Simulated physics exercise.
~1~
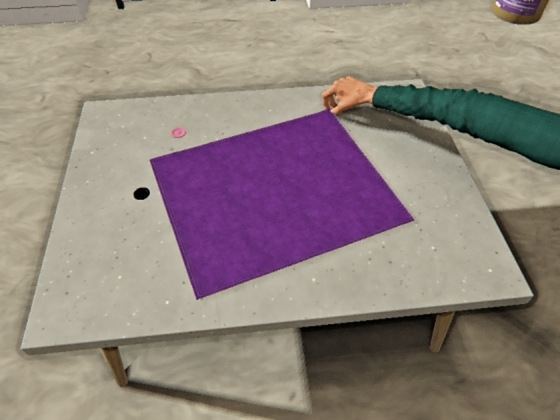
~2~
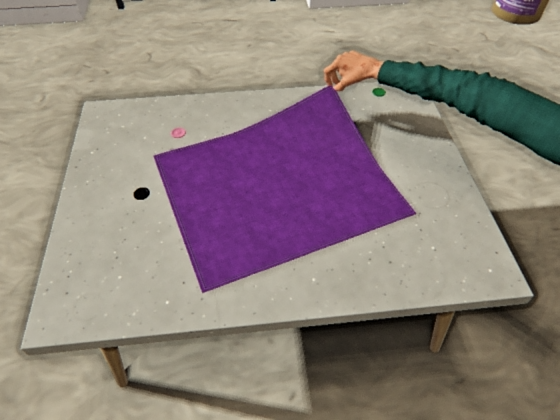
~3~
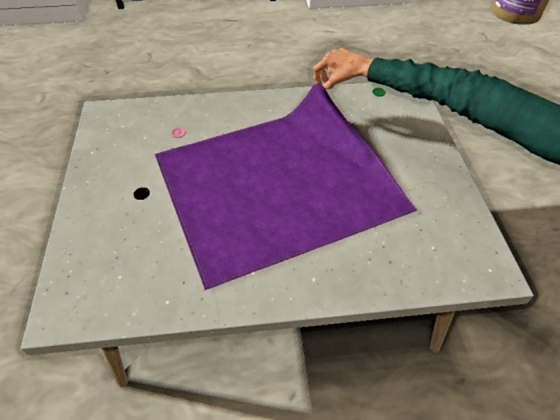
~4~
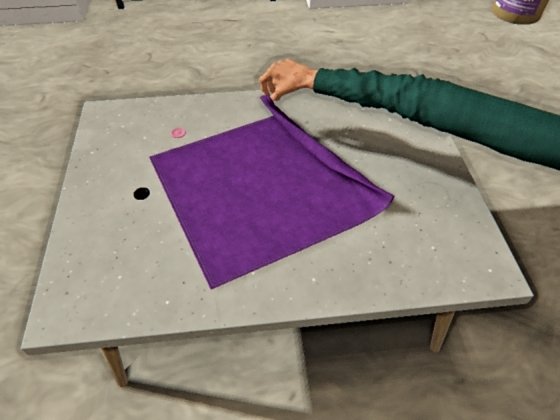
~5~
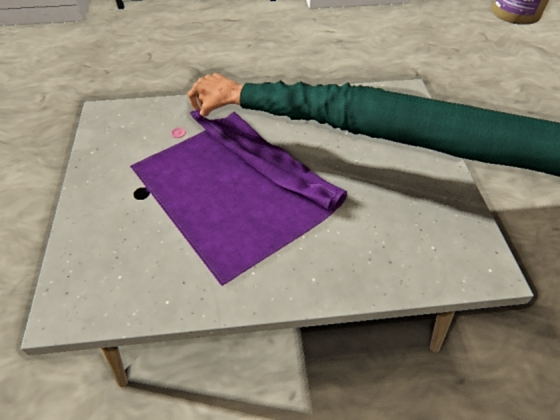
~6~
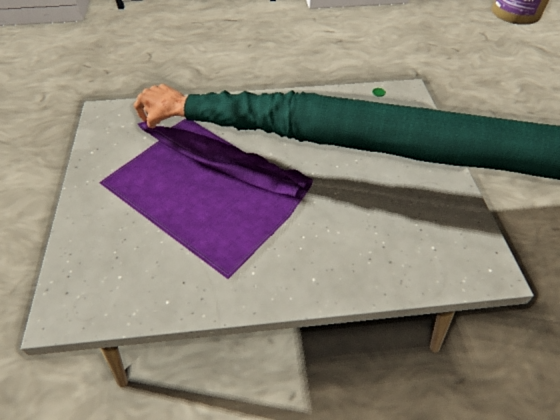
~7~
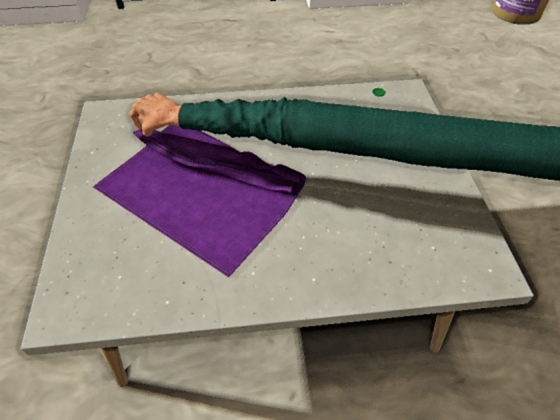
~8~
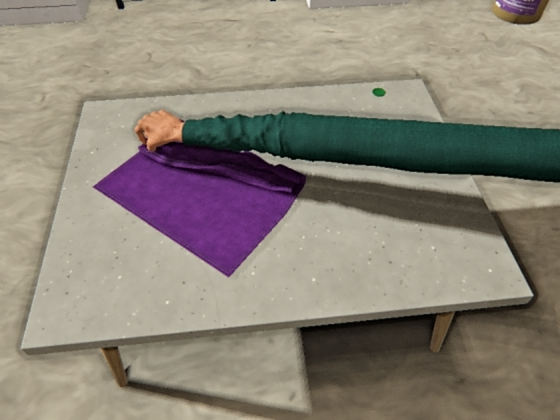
On a gray table, a hand folds and drags a purple cloth left over two small discs.
